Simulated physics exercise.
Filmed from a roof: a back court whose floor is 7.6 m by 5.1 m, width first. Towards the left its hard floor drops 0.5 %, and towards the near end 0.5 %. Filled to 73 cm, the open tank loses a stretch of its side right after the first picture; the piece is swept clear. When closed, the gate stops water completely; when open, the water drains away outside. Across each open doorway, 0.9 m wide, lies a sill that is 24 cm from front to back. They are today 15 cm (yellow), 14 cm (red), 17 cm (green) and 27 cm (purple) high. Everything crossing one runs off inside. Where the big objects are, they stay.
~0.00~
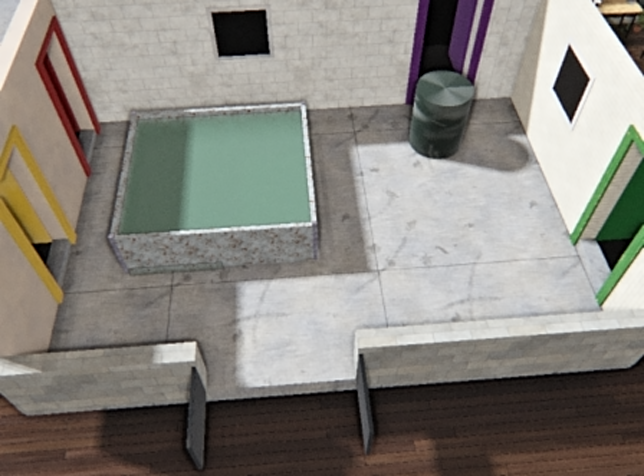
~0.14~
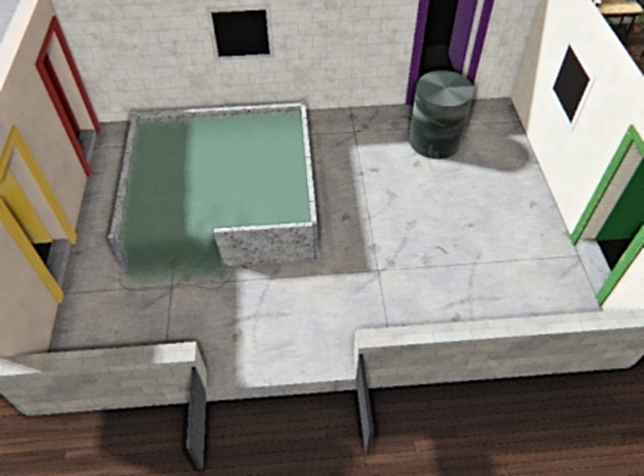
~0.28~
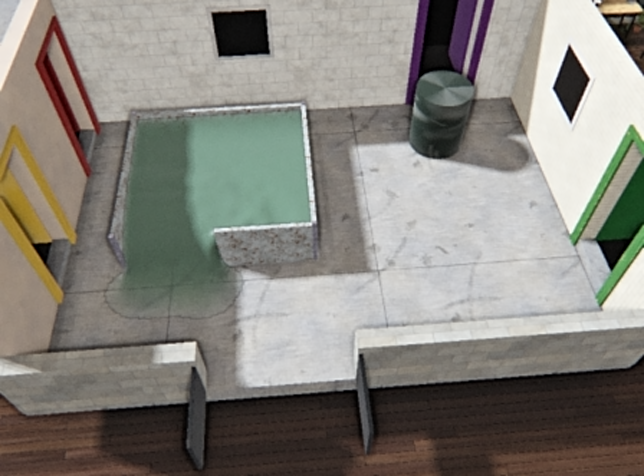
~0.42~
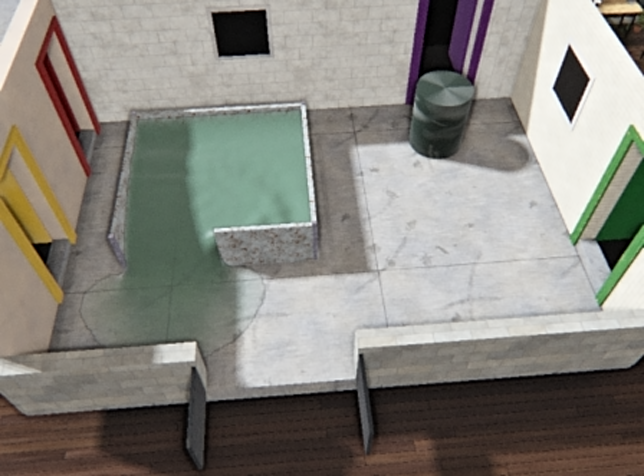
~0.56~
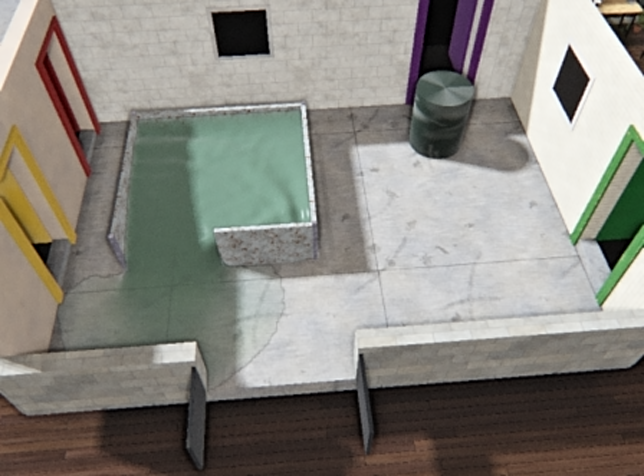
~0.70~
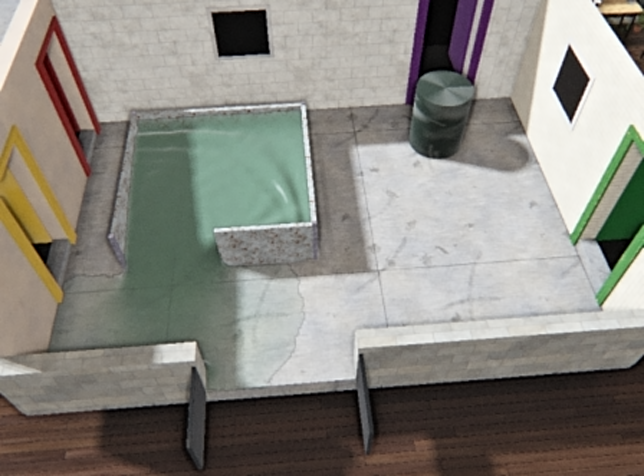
Green water fills a square stone-sided tank at the back left of a pale-floored court, seen from above by a camera that stays still. A dark green barrel stands by a purple doorway at the back, with red and yellow doorways left, a green one right, and an open gate in front. The tank's near left side disappears, and water spreads across the floor towards the gate, rippling behind.
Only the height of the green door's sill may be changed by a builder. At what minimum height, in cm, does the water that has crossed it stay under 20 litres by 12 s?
From about 10.5 cm.
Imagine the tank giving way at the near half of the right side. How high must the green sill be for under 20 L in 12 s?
It should stand roughly 30 cm high.
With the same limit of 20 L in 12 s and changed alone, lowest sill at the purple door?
Roughly 9.5 cm at the purple door.
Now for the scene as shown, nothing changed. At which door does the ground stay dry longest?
Last in order comes the purple door.
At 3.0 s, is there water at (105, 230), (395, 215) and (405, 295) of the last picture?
So the three spots come out swamped, spared, swamped, in that order.
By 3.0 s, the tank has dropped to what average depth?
Around 38 cm deep on average.
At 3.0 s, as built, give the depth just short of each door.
Lab note, cm: Yellow 20; red 6; green 0; purple 0.
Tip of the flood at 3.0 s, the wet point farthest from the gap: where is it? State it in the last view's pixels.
Near pixel (509, 349).
After 1.4 s water covers 15 % of the floor, deepest (74 cm) near (41, 386); it has not reached the green door.
After 3.0 s water covers 40 % of the floor, deepest (46 cm) near (55, 385); it has not reached the green door.
After 12.0 s water covers 100 % of the floor, deepest (20 cm) near (415, 356); 9 cm at the green door, 0 litres in over its 17 cm sill.
At the green door as built, the water arrived by 3.9 s and peaked near 15 cm at 4.4 s.
Run again over the same 12 s with other heights there, 42 litres in over 9 cm, 8 litres over 12 cm. The limit of 20 litres is kept from about 10.5 cm up.
